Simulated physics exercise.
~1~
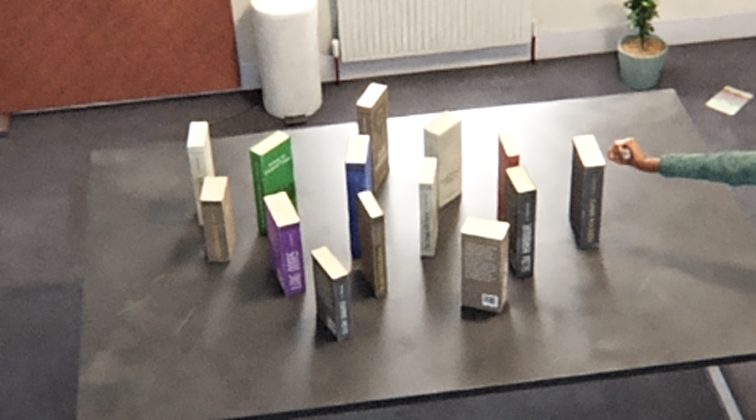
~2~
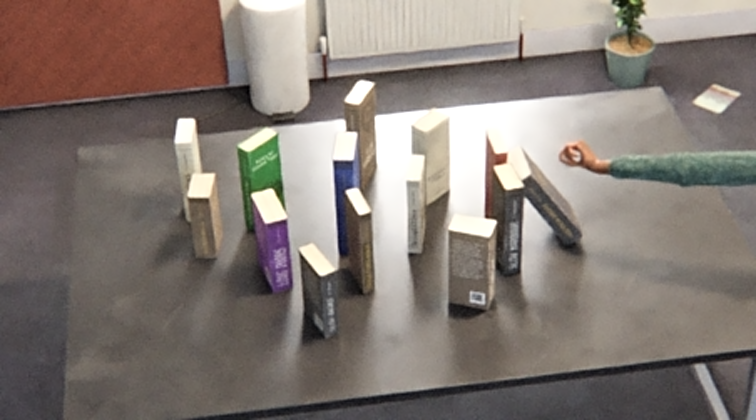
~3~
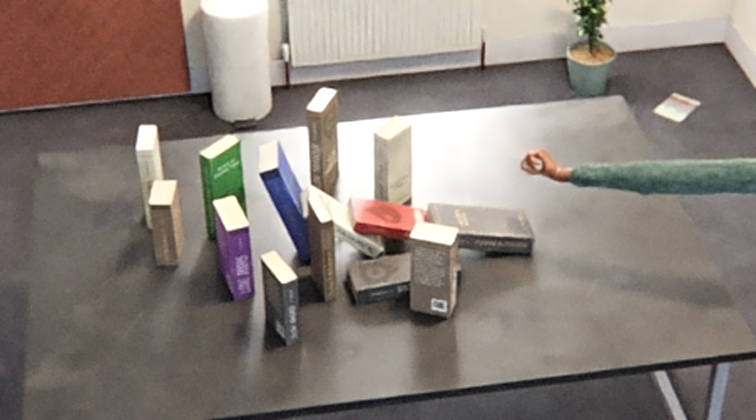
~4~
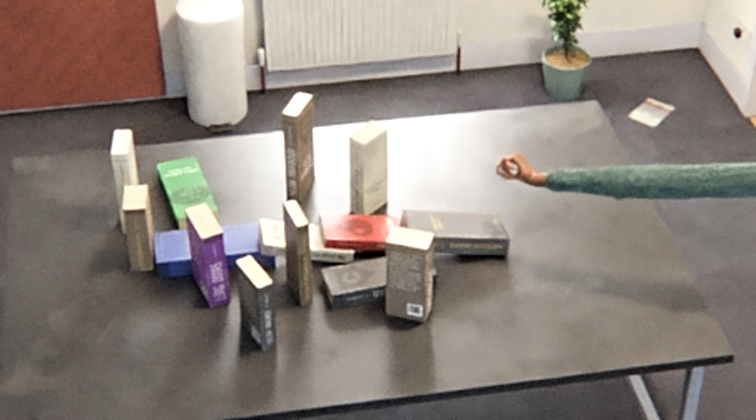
A hand tips a dark book leftward, toppling the red, blue and green books among others.
